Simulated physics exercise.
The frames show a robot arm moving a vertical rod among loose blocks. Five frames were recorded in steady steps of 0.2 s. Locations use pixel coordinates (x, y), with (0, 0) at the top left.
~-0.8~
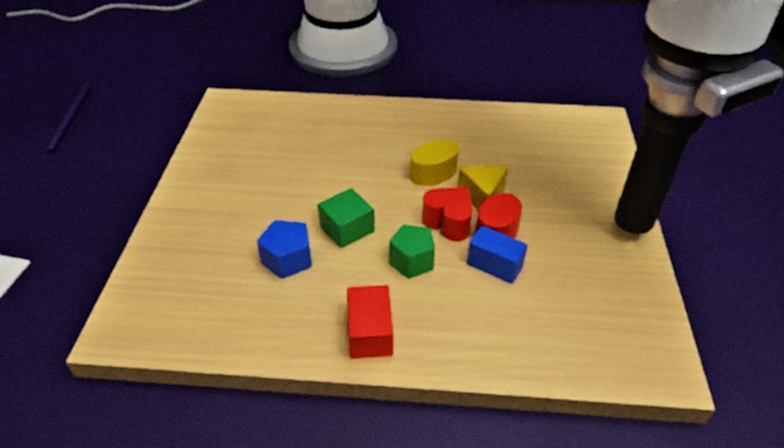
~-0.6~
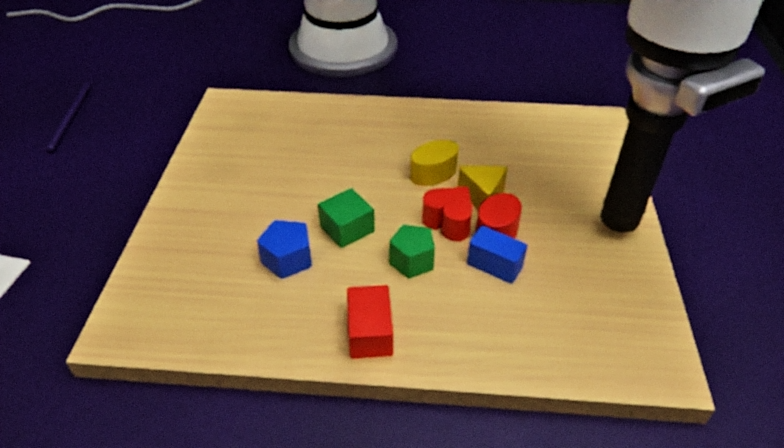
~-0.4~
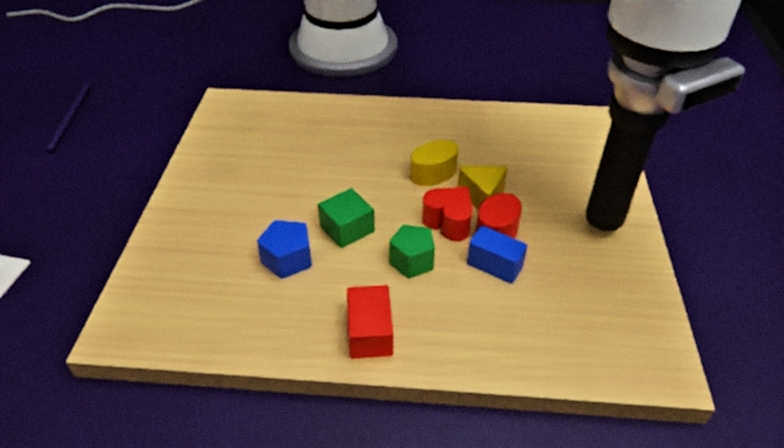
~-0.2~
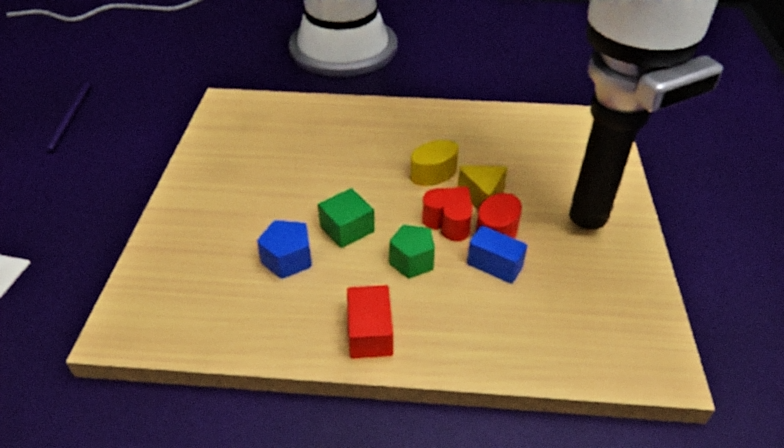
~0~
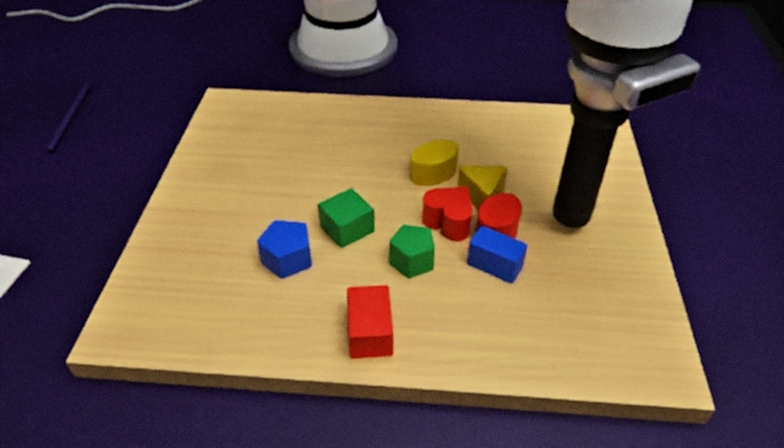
On a wooden board scattered with red, blue, green and yellow blocks, a robot arm slid its upright black rod a short way left from near the right edge, while the blocks stayed still.
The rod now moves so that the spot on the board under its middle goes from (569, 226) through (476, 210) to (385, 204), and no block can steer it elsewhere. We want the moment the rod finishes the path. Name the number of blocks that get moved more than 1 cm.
Put simply, three or more blocks are moved more than 1 cm.
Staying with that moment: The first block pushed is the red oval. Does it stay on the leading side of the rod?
The red oval slips off.
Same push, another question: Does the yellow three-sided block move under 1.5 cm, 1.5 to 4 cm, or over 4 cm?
It goes 1.5 to 4 cm.
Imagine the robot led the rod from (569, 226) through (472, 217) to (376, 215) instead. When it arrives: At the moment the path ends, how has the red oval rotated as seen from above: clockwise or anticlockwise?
It swings round anticlockwise.
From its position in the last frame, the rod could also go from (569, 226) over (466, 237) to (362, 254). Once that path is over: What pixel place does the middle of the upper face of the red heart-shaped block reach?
The red heart-shaped block ends near (386, 191).
On the path given first. One third of the way, rod (507, 203); red heart-shaped block (441, 202), turned 20° clockwise; yellow three-sided block (483, 174), turned 15° clockwise; red oval (481, 211), turned 30° anticlockwise.
Two thirds of the way, rod (446, 196); yellow oval (433, 148), turned 15° anticlockwise; red heart-shaped block (413, 204), turned 25° clockwise; yellow three-sided block (456, 163), turned 70° clockwise; red oval (460, 214), turned 85° anticlockwise.
At the end, rod (385, 194); yellow oval (433, 148), turned 15° anticlockwise; red heart-shaped block (396, 209); yellow three-sided block (456, 163), turned 70° clockwise; red oval (460, 214), turned 85° anticlockwise.
